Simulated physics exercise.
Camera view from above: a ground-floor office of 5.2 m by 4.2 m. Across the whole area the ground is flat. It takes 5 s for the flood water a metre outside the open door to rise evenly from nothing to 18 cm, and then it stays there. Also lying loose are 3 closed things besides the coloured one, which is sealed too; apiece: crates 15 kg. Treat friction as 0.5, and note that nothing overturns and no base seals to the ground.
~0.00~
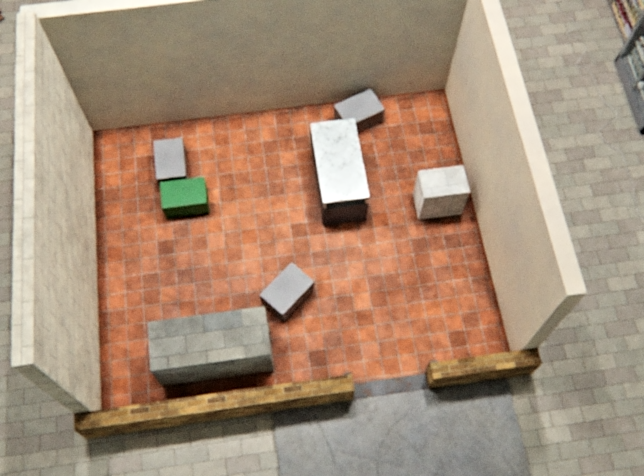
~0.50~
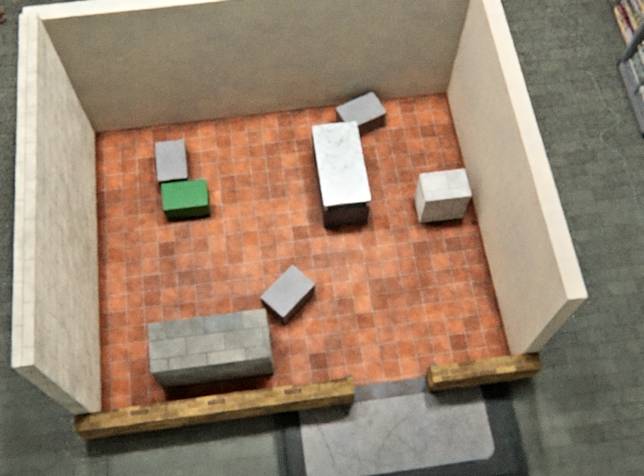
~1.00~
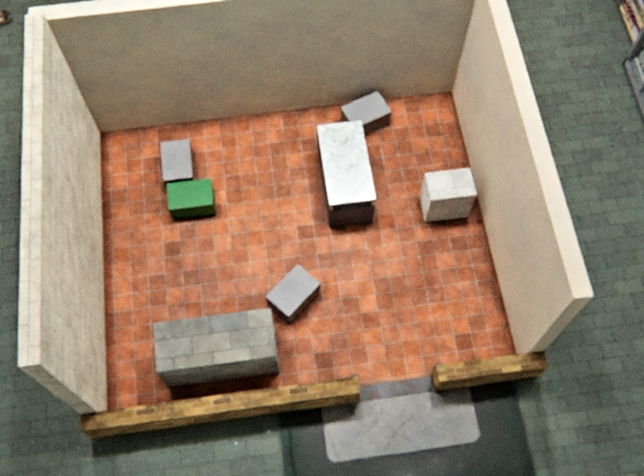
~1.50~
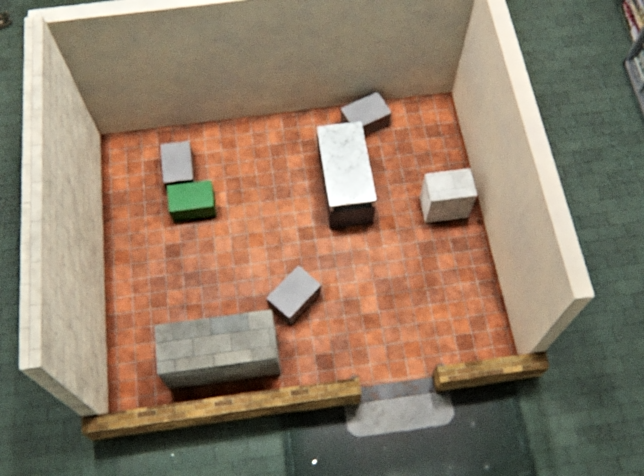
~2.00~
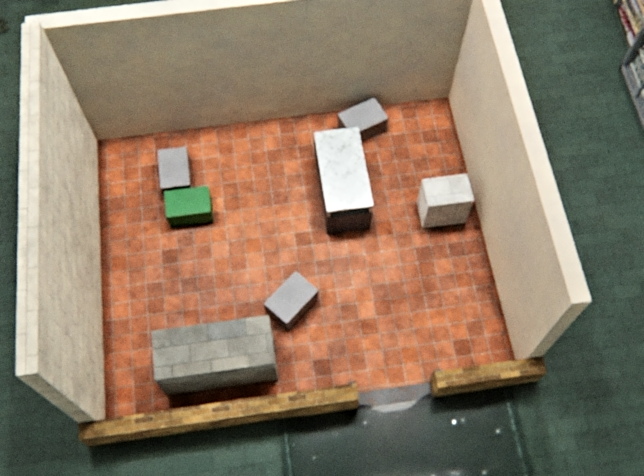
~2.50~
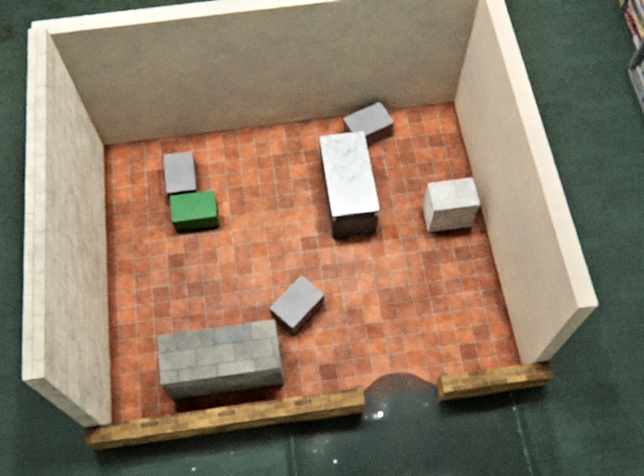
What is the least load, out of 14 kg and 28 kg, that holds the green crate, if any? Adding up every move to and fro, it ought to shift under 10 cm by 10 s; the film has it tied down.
The least is 14 kg.
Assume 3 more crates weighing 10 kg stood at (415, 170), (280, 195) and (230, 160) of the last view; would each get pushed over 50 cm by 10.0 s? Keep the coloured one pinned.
In turn: Over, less, under.
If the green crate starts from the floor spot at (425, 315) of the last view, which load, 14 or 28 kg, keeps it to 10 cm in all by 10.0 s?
Only the larger holds.
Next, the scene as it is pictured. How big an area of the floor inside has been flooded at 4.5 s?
Around 4.0 m2 of it.
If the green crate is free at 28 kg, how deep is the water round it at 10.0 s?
Depth: Approx. 2 cm.
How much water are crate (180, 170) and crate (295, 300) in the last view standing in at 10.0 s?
I'd estimate 2 cm for the first and 4 cm for the second.
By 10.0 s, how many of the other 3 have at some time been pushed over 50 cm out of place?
The answer here is 0.
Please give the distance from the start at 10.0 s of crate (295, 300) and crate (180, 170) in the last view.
In that order: 0 cm, 0 cm.
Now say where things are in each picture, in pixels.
The green crate at (183, 192) rests on the ground; 0.0 m2 under water; 0 of 4 have shifted, in the first frame.
The green crate at (185, 194) rests on the ground; water covers 0.0 m2; 0 of 4 have shifted, in the second frame.
The green crate at (190, 194) rests on the ground; water covers 0.0 m2; 0 of 4 have shifted, in the third frame.
The green crate at (190, 196), on the bottom; 0.0 m2 under water; 0 of 4 have shifted, in the fourth frame.
The green crate at (187, 201), on the bottom; water covers 0.0 m2; 0 of 4 have shifted, in the fifth frame.
The green crate at (193, 206) rests on the ground; 0.1 m2 under water; 0 of 4 have shifted, in the sixth frame.
After 3.5 s the green crate would be 0 cm from its start with 14 kg and 0 cm from its start with 28 kg; 0 cm of water round it then.
After 4.5 s the green crate would be 0 cm from its start with 14 kg and 0 cm from its start with 28 kg; 0 cm of water round it then.
After 7.0 s the green crate would be 0 cm from its start with 14 kg and 0 cm from its start with 28 kg; 1 cm of water round it then.
After 10.0 s the green crate would be 0 cm from its start with 14 kg and 0 cm from its start with 28 kg; 2 cm of water round it then.
